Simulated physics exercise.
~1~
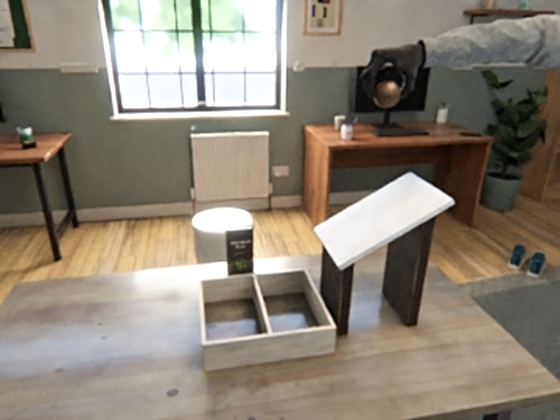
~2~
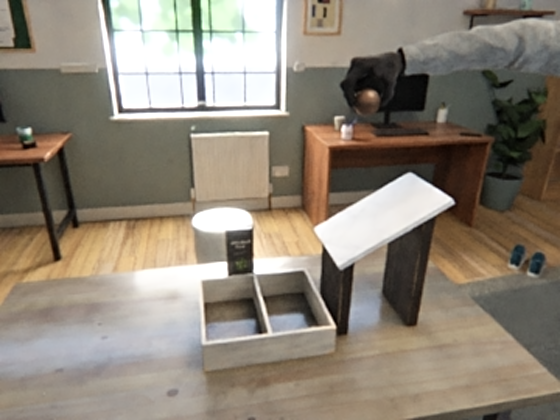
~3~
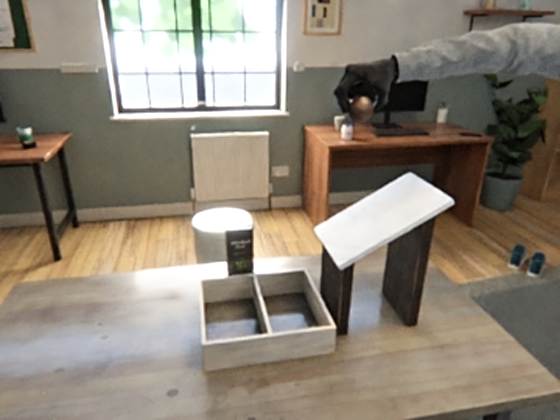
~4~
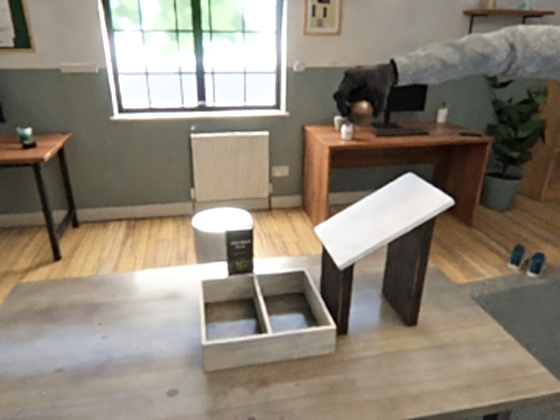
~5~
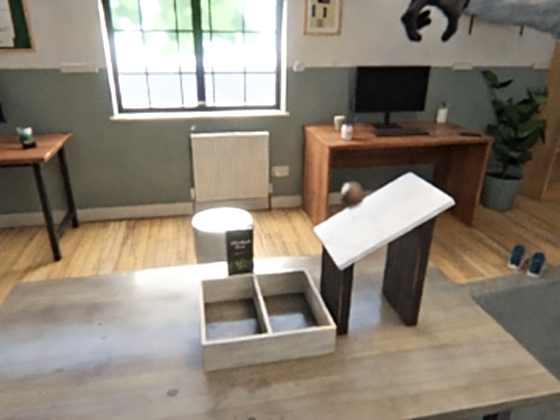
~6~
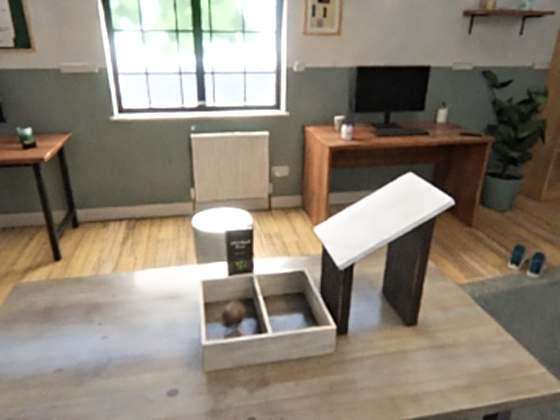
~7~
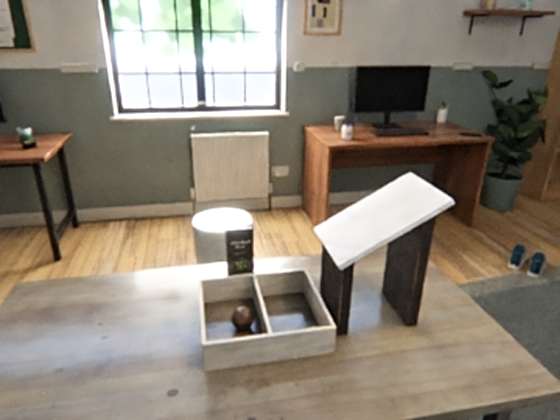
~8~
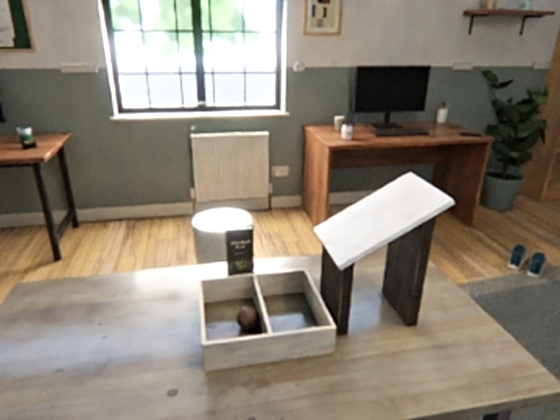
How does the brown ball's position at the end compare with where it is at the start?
At the start the brown ball is held up in the air by a gloved hand, above and to the right of the tray. By the end it is lower and farther left, inside the tray bay farther from the sloping board.
